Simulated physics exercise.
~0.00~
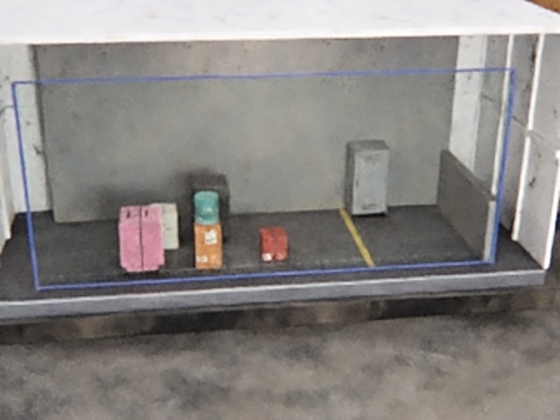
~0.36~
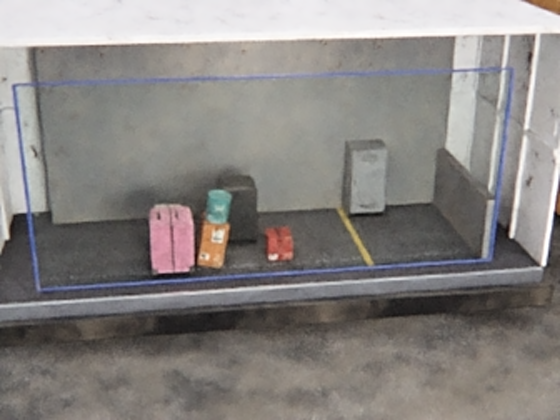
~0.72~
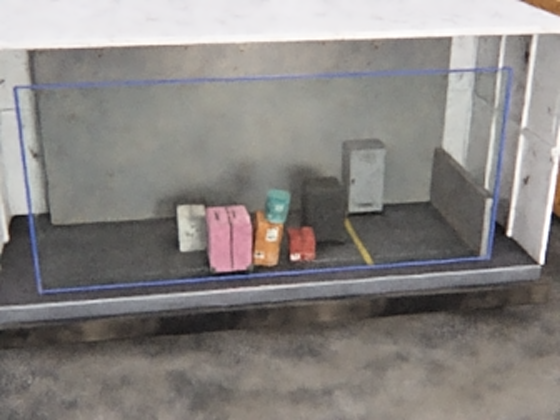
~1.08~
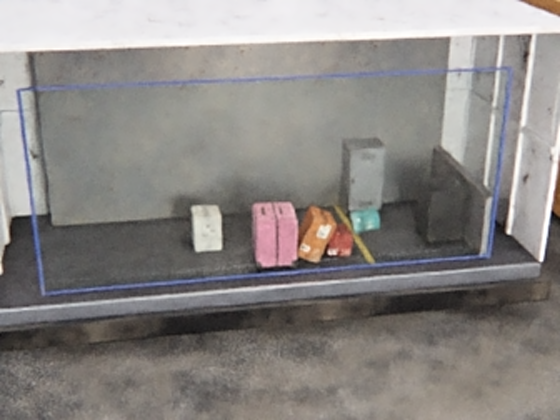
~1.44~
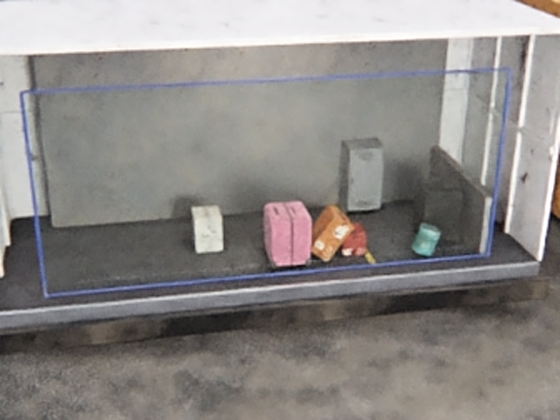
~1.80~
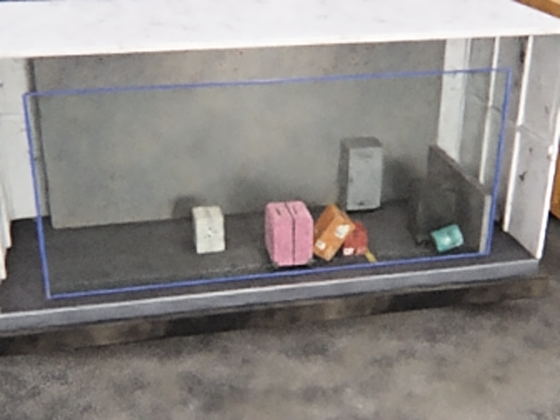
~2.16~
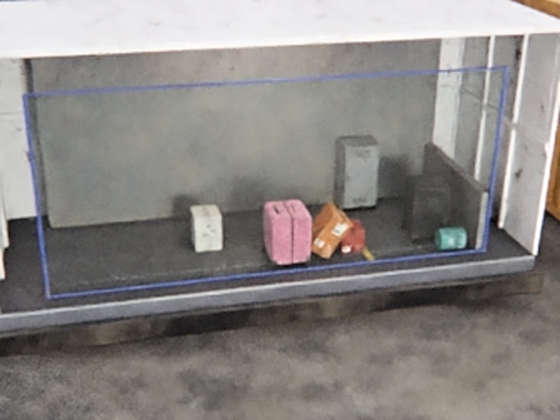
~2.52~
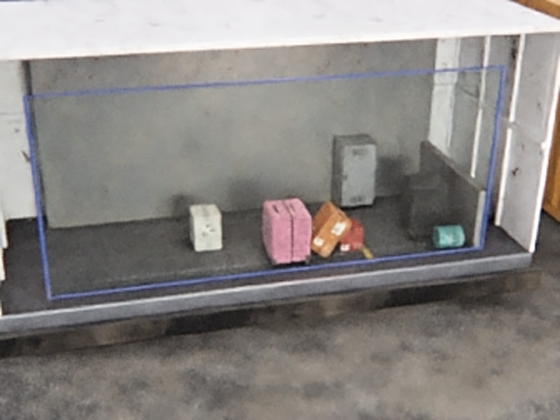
In this clip, several cases and packs slide right across a grey bay as the orange pack tips against the red carton and the teal bucket topples; the black case and bucket end beyond the yellow line, while the pink case, orange and white packs, and red carton stop short.
